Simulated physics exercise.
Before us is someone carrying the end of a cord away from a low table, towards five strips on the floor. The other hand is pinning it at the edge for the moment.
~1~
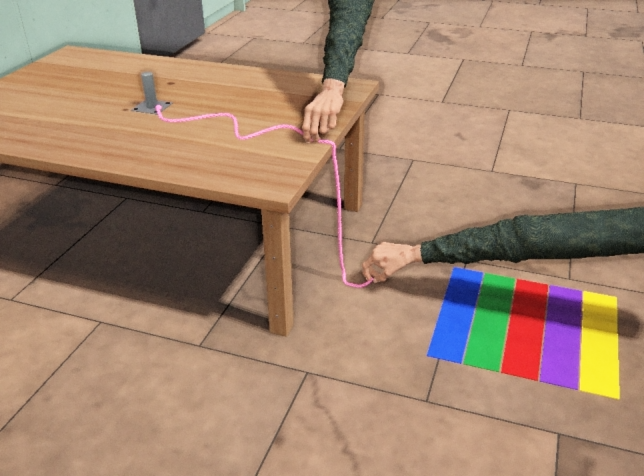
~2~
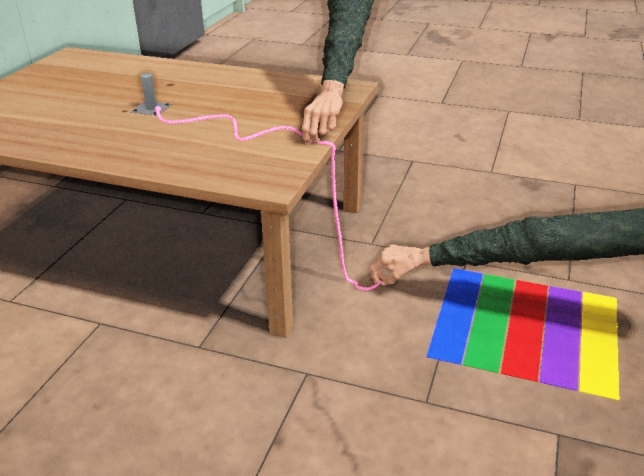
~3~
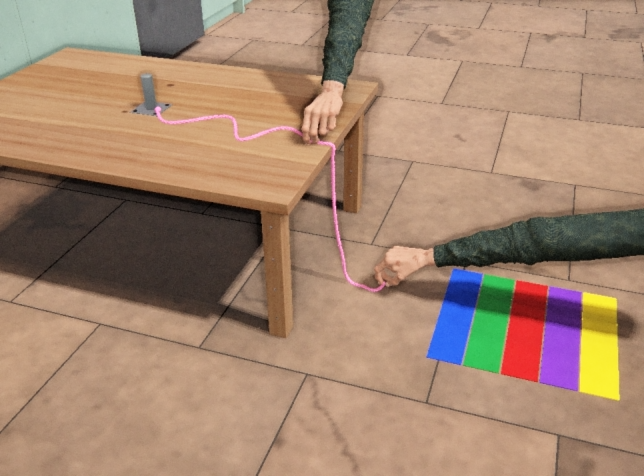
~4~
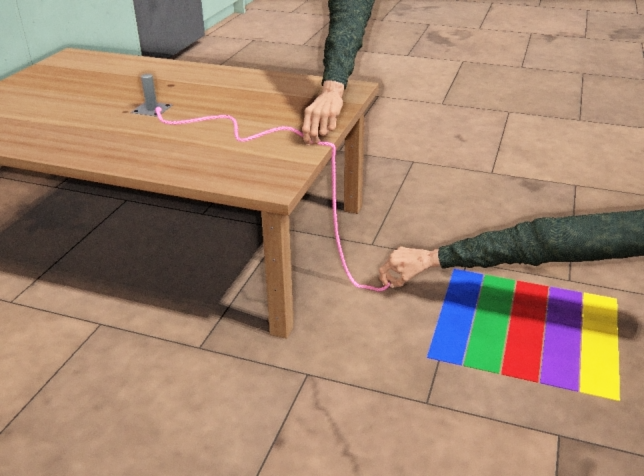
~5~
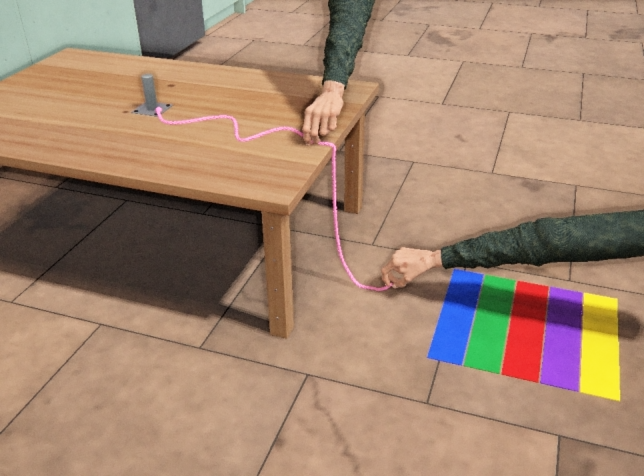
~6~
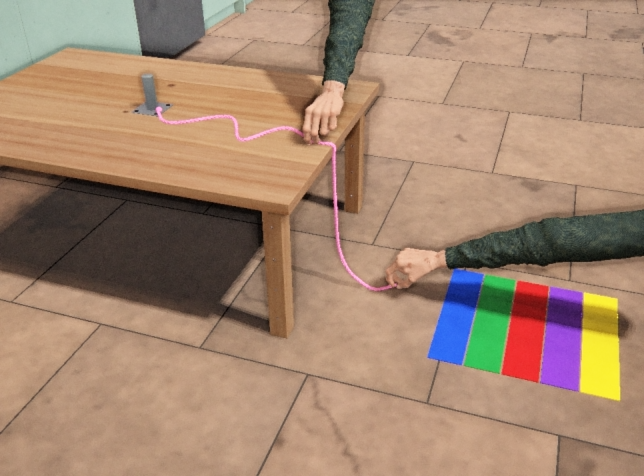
Hand drawing the end of a pink cord slightly rightward near coloured floor strips, another hand pinning it at the table edge.
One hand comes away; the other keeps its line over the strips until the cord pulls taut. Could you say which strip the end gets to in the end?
It gets to the purple strip.
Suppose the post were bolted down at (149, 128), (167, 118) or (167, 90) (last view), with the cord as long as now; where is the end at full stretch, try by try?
First close to (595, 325), next close to (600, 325), last close to (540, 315).
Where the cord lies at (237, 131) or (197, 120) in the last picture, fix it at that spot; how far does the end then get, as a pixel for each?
(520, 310); (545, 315).
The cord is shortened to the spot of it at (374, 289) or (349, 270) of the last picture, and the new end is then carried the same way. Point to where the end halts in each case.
Respectively (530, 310) and (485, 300).
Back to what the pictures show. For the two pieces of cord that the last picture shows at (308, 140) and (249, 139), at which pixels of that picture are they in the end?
One finishes at (372, 174) and the other at (306, 134).
Early on, end near (502, 306); over green.
Midway, end near (543, 314); over red.
At the end of the slack, end near (567, 319); over purple. It gets as far as the purple strip.
